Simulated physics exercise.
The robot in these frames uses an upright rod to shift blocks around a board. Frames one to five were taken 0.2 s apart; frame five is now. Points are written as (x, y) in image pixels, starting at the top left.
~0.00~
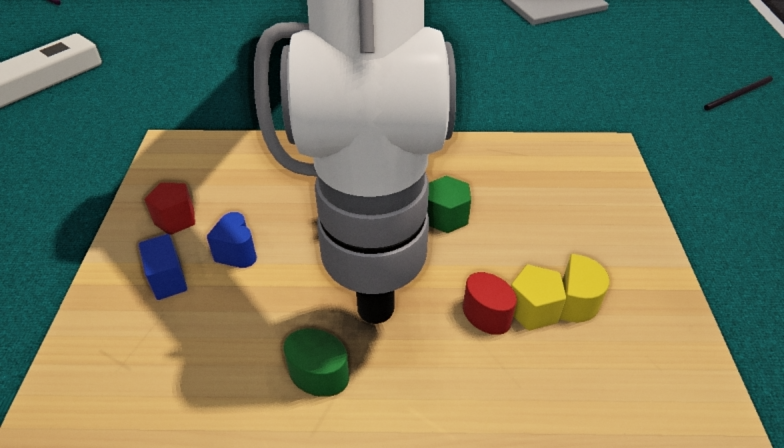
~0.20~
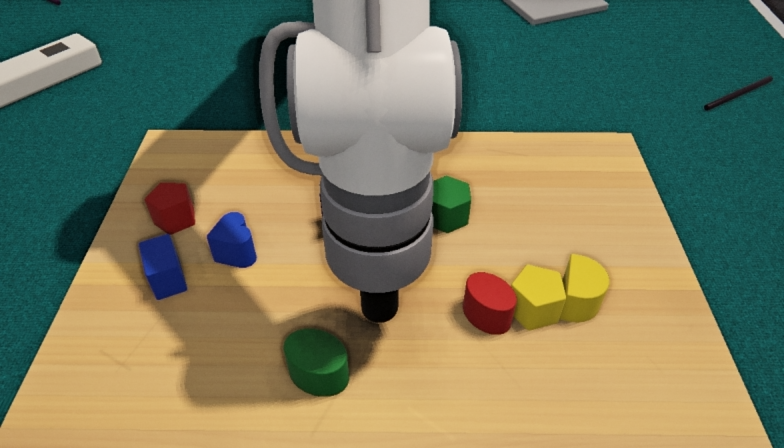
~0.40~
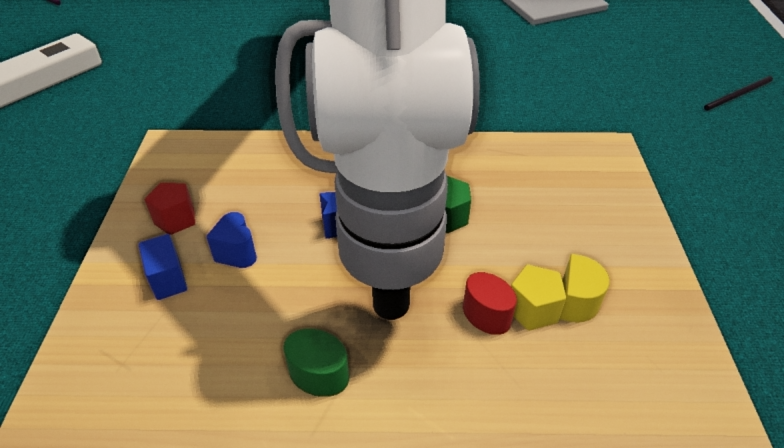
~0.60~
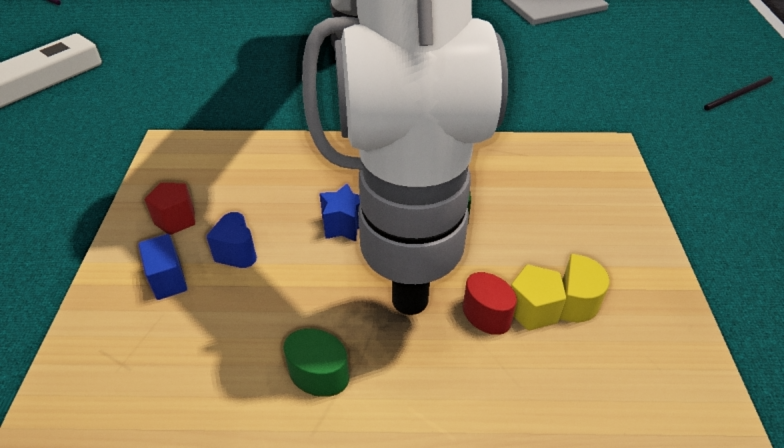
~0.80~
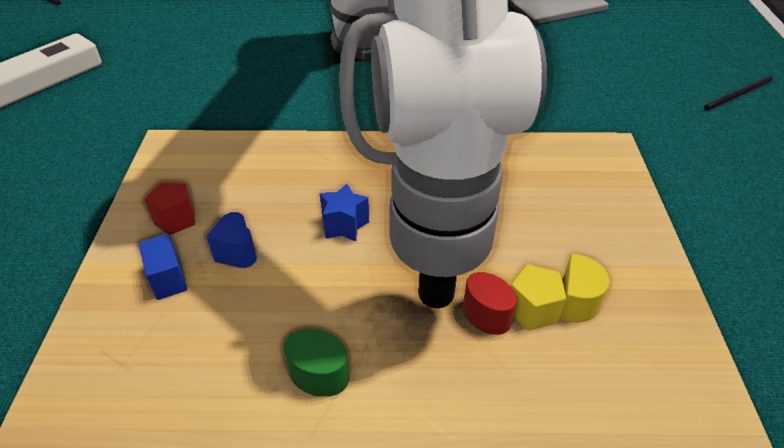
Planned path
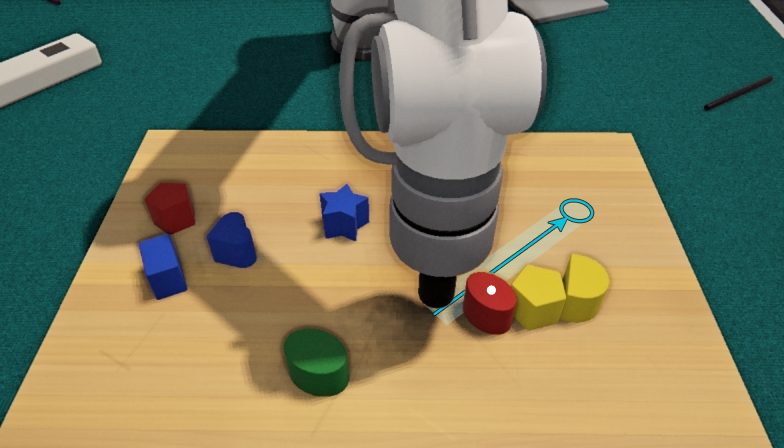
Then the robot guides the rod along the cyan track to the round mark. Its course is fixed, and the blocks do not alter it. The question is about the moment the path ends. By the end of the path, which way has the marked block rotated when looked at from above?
Seen from above, its turn is clockwise.
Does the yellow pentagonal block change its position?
I expect so.
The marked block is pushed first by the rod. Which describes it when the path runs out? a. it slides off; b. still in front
The one that fits is a, it slides off.
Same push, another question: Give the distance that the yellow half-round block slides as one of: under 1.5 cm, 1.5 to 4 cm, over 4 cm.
The answer is under 1.5 cm.
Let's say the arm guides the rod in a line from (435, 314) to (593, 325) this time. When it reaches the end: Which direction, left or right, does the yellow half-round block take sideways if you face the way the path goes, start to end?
It's set to shift left.
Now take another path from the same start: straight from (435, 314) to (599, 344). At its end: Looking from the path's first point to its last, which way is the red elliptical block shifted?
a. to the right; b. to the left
Choice b: To the left.
Drawn move, from (435, 314) to (577, 211); the dot is on the red elliptical block.
The first path, step by step. One third of the way, rod (491, 257); red elliptical block (508, 281), turned 80° clockwise; yellow pentagonal block (555, 291); yellow half-round block (593, 278), turned 15° anticlockwise.
Two thirds of the way, rod (539, 222); red elliptical block (508, 281), turned 80° clockwise; yellow pentagonal block (555, 291); yellow half-round block (593, 278), turned 15° anticlockwise.
At the end, rod (583, 192); green hexagonal block still; red elliptical block (508, 281), turned 80° clockwise; yellow pentagonal block (555, 291); yellow half-round block (593, 278), turned 15° anticlockwise.
